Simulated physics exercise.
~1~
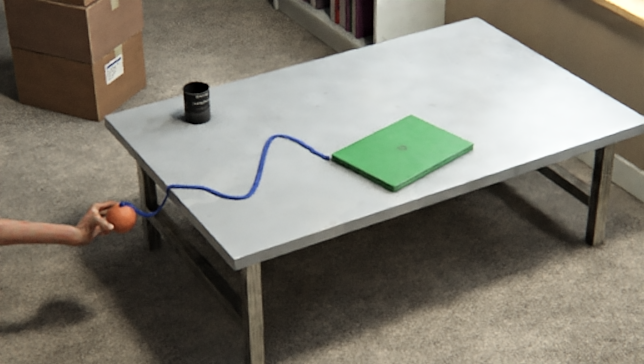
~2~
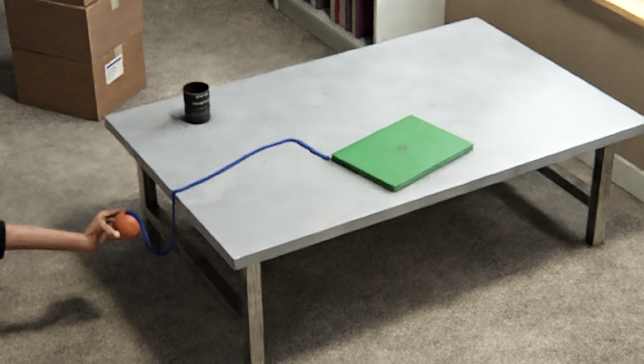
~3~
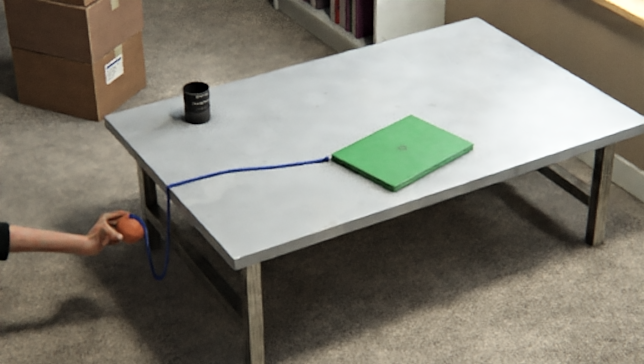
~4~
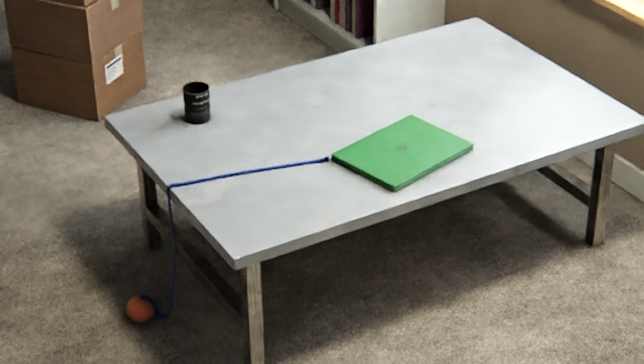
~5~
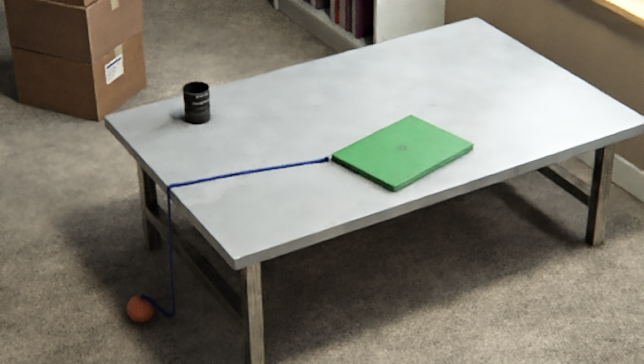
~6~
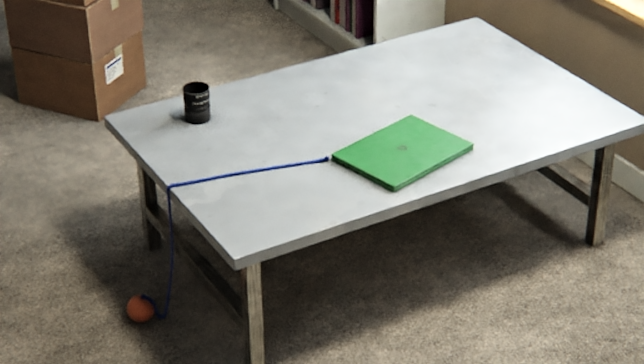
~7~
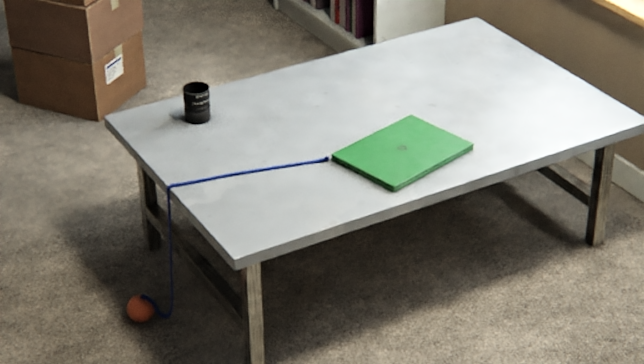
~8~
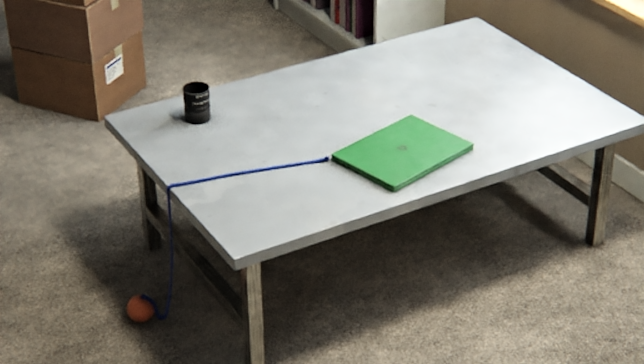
On a gray table in a carpeted room, a blue ribbon ran from a green laptop to an orange held beside the edge by a hand, which let go, and the orange dropped to the floor while the laptop and black cup stayed put.
